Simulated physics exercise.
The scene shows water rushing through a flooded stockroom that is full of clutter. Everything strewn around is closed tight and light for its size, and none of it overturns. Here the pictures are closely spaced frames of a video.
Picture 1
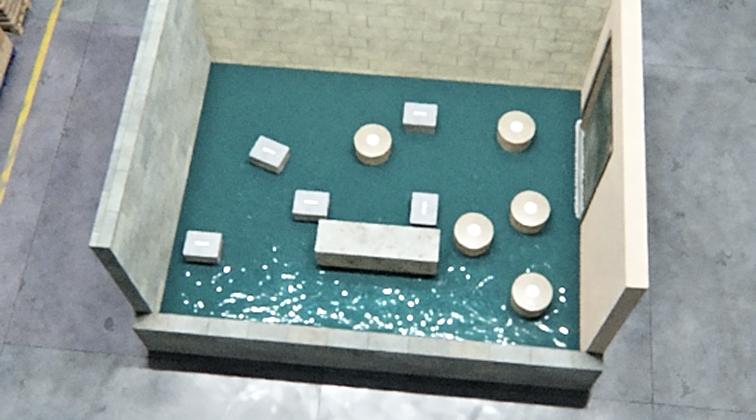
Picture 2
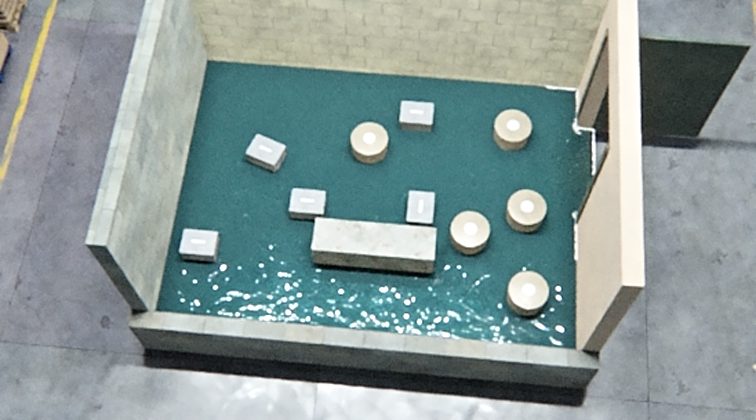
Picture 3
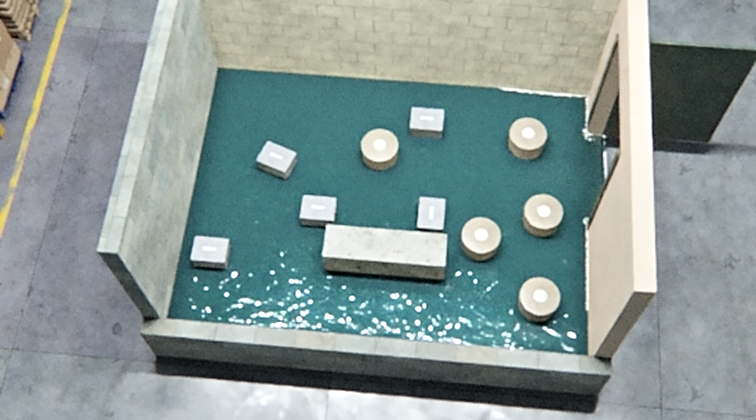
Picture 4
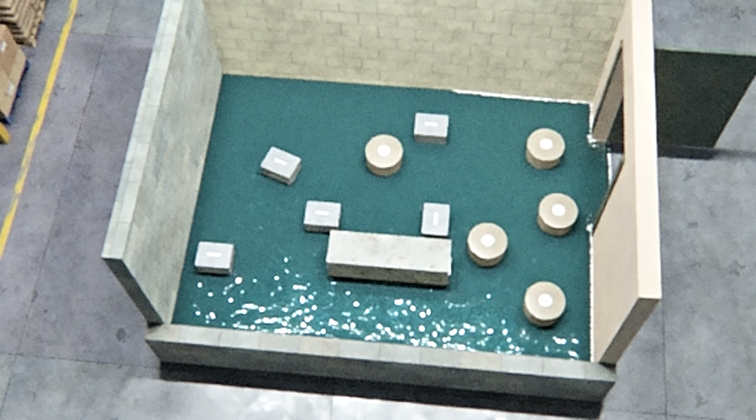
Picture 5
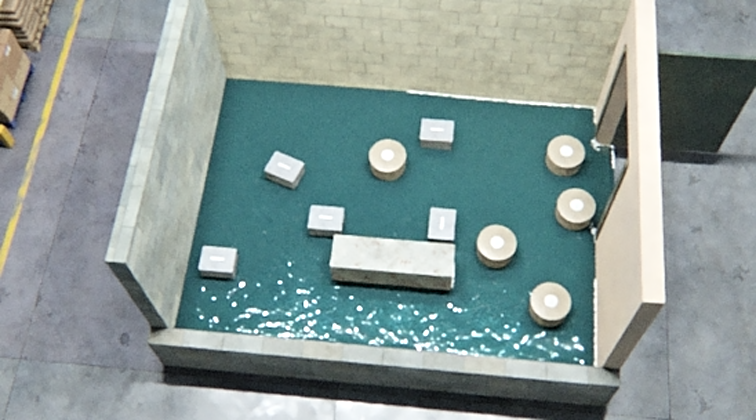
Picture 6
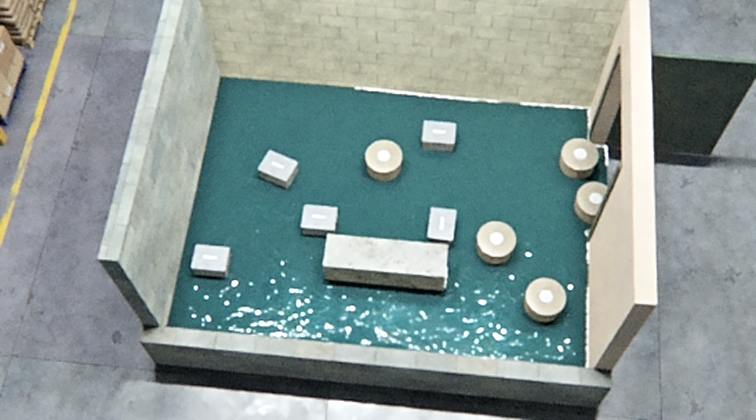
Round tan tubs floating in a flooded walled room, two drifting right toward an opened side gap while grey boxes barely move.
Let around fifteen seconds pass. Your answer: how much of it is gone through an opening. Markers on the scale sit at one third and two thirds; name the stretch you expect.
No less than two thirds.
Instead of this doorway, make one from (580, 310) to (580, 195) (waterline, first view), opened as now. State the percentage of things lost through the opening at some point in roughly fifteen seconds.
70 in a hundred or thereabouts.
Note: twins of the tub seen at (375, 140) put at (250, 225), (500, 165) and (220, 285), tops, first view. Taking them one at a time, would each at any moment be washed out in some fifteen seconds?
The first remains behind, the second departs, the third remains behind.
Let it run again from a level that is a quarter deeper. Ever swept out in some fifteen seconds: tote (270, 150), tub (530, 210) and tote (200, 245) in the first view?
One after the other: Remains, swept away, remains.
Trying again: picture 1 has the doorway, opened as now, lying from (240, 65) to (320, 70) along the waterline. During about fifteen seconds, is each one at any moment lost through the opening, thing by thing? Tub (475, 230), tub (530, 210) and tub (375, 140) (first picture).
In the order given: Remains, remains, escapes.
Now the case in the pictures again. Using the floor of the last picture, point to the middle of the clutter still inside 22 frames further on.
The average lies close to (349, 217).
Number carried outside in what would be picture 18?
That gives 4.
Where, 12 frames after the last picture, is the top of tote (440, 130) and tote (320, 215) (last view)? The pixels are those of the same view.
Approximately (597, 154) for one and (413, 217) for the other.
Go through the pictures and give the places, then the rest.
In the first frame, a tub at (531, 208), afloat; a tub at (517, 127), afloat; 0 of 10 have shifted.
In the second frame, a tub at (527, 207), afloat; a tub at (513, 126), afloat; 0 of 10 have shifted.
In the third frame, a tub at (544, 211) floats, close to its start; a tub at (528, 134), afloat, close to its start; 2 of 10 have shifted.
In the fourth frame, a tub at (559, 211), afloat, close to its start; a tub at (546, 145), afloat, close to its start; 2 of 10 have shifted.
In the fifth frame, a tub at (577, 205) floats, a stride from its start; a tub at (566, 151), afloat, a stride from its start; 4 of 10 have shifted.
In the sixth frame, a tub at (596, 199), afloat, a stride from its start; a tub at (580, 154), afloat, a stride from its start; 6 of 10 have shifted.
A moment on, 2 of 10 are out; 8 afloat.
Next, 4 of 10 are out; 6 afloat.
Later, 7 of 10 are out; 3 afloat.
In the end, 7 of 10 are out; 3 afloat.
